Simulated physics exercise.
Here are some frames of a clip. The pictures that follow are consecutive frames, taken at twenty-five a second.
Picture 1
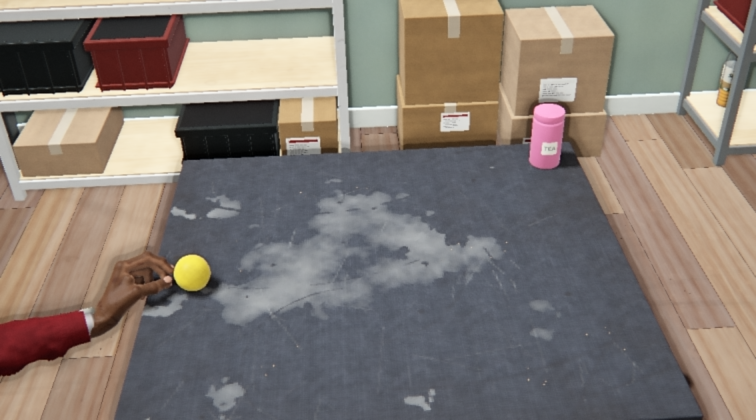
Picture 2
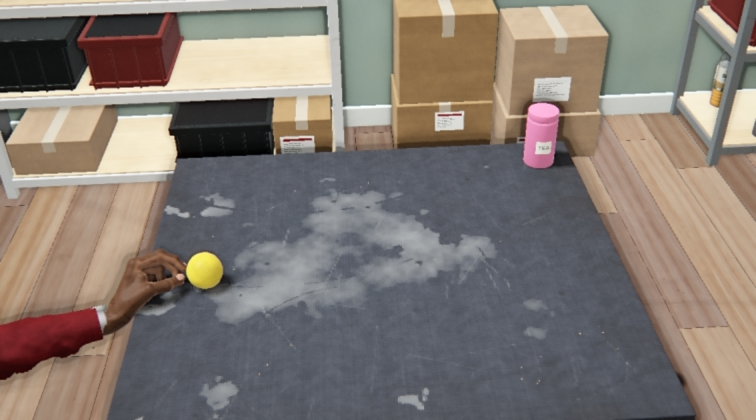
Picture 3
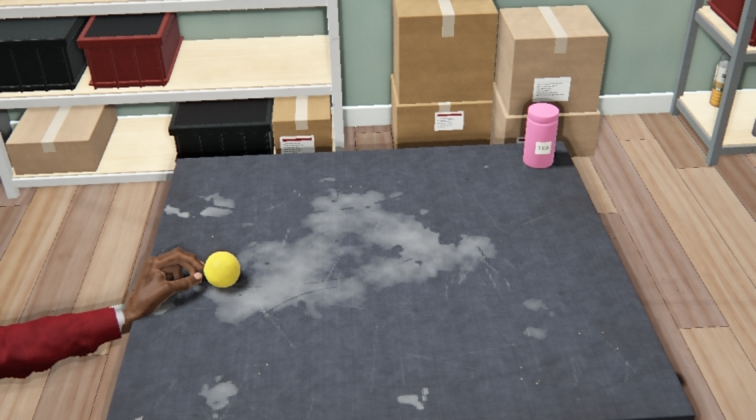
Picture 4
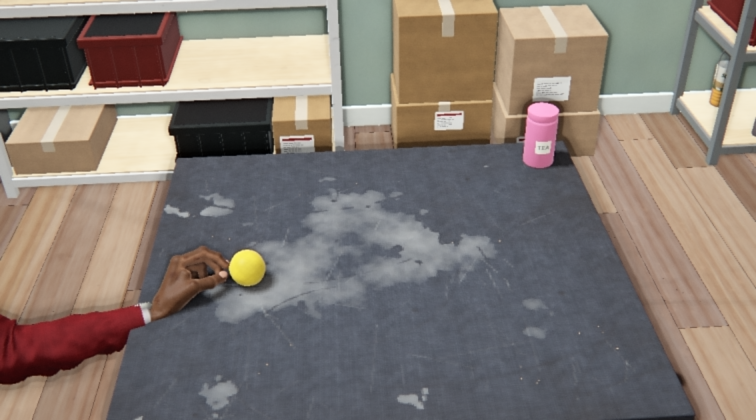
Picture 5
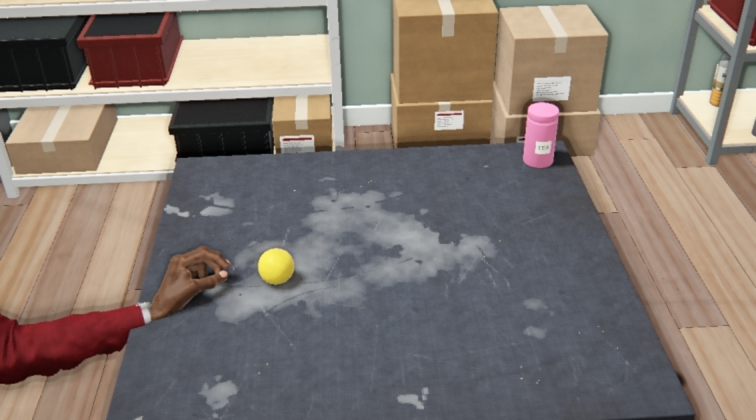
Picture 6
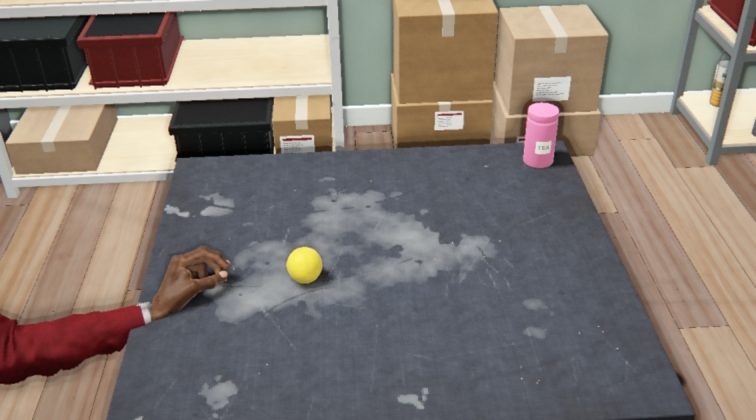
The footage shows a hand in a red sleeve pushing a small yellow ball-like object rightward across a dark, stained tabletop; the hand then stays still while the object rolls farther right, with a pink container standing behind.
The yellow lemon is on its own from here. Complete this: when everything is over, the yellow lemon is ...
No longer on the table.
Then, 0.20 s after the last picture, yellow lemon rolled well along near (442, 258).
Then, 0.40 s after the last picture, yellow lemon rolled well along near (571, 252).
Then, 0.70 s after the last picture, yellow lemon now off the table.
Then, 0.90 s after the last picture, things are still on the move.
By the end, off the table, yellow lemon.
